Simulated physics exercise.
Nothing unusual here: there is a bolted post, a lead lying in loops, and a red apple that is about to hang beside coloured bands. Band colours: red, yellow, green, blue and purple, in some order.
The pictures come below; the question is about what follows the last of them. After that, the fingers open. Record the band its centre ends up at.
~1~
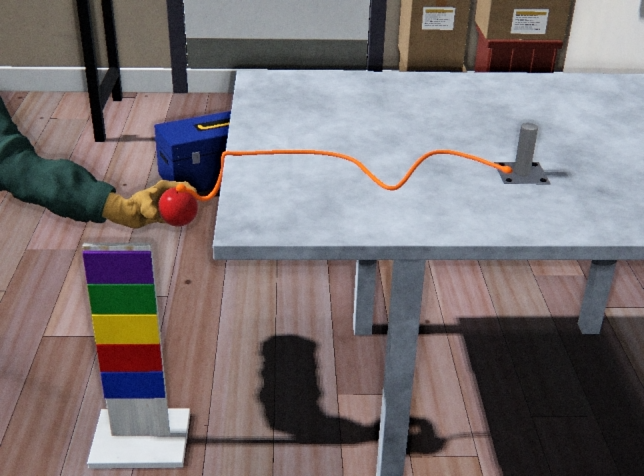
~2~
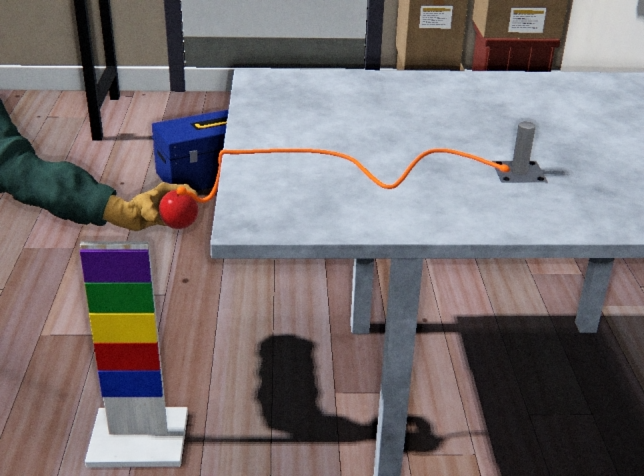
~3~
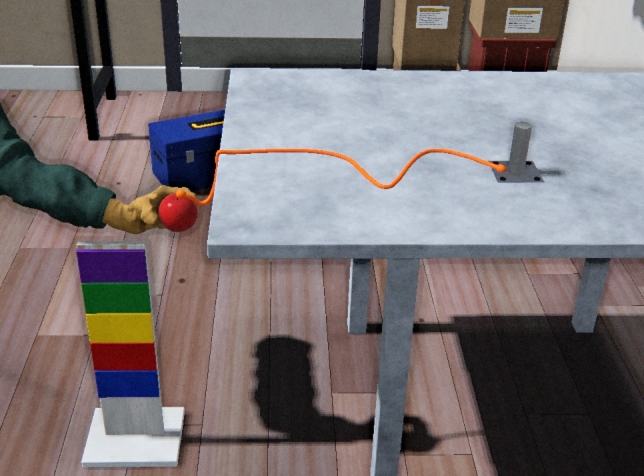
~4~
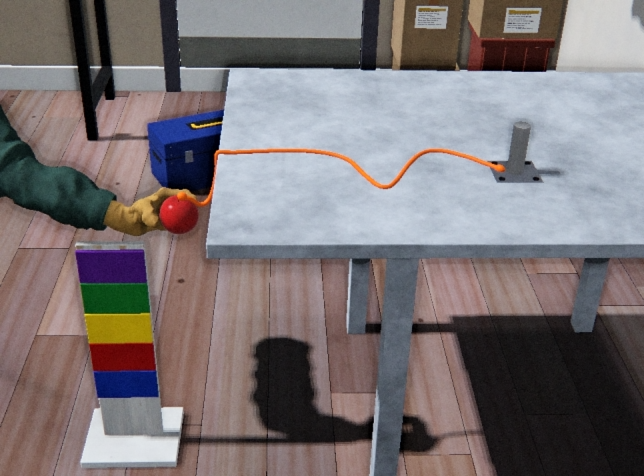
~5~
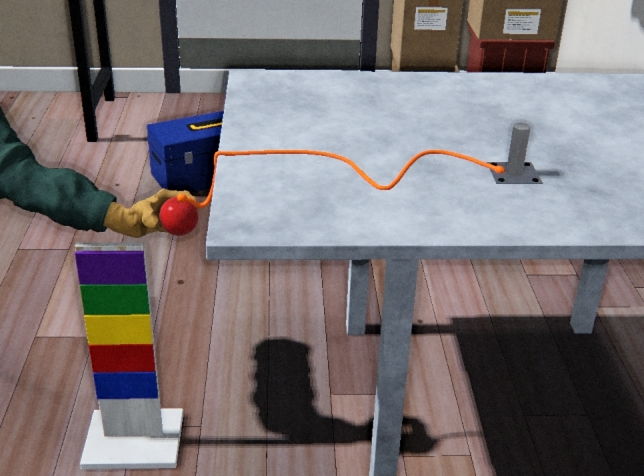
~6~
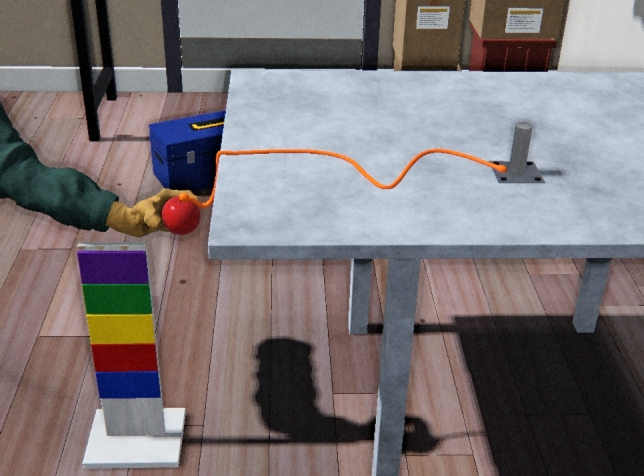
Centre ends at yellow.
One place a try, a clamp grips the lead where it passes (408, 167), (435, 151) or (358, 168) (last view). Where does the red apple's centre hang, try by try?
Readings in order - (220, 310), (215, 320), (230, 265).
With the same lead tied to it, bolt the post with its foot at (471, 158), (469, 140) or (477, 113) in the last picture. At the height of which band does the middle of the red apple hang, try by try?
First try: Red; second try: Red; third try: Yellow.
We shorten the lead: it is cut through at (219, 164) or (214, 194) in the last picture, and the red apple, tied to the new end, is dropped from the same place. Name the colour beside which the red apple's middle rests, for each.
Cut one gives purple; cut two gives green.
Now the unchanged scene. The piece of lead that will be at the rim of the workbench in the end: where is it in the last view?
It's the one at (316, 152).
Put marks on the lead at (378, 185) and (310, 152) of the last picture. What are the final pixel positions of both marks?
About (313, 168), and the other about (218, 177).
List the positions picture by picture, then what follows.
Red apple (178, 207); purple (118, 269); green (122, 300); yellow (126, 330); red (130, 359); blue (133, 386), in the first picture.
Red apple (179, 210); lead through (471, 157) (412, 166) (370, 176) (312, 151) (225, 155), in the second picture.
Red apple (178, 213), in the third picture.
Red apple (179, 215); lead through (466, 157) (408, 166) (366, 176) (308, 151) (221, 156), in the fourth picture.
Red apple (179, 216), in the fifth picture.
Red apple (181, 216); lead through (468, 157) (409, 166) (368, 177) (309, 152) (223, 156), in the sixth picture.
Soon after, apple near (254, 337); level with yellow.
Then, apple near (207, 331); level with yellow.
At rest, apple near (221, 335); level with yellow. At yellow.
